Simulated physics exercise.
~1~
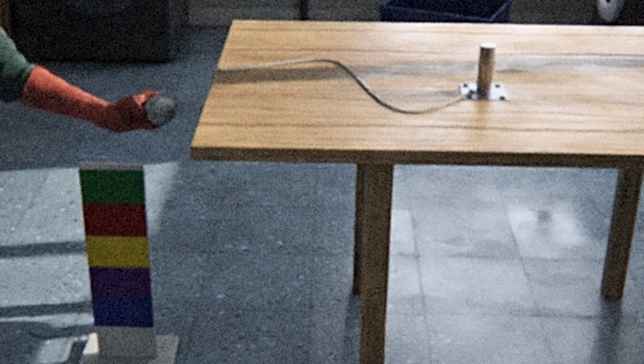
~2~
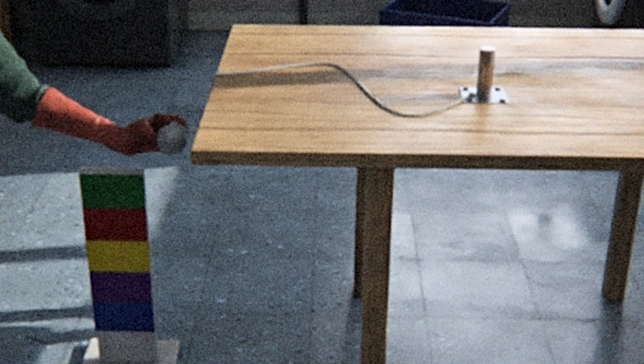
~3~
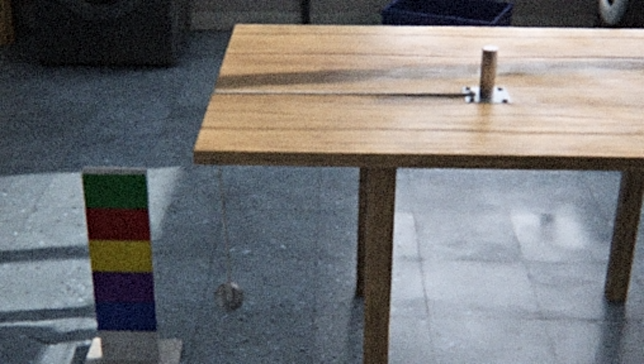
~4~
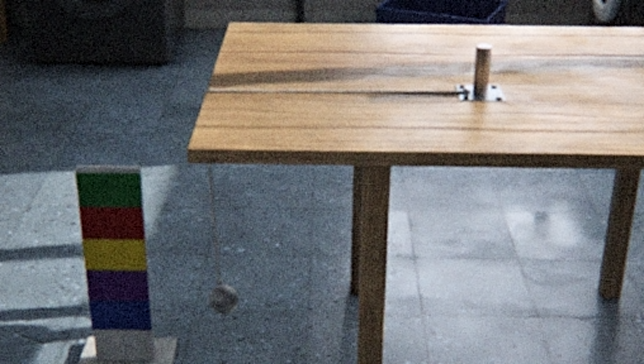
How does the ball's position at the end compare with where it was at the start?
At the start the ball was held in the hand, higher than the top of the striped board. By the end it hung from the cord below the table's left edge, lower and a bit further right, level with the purple band.
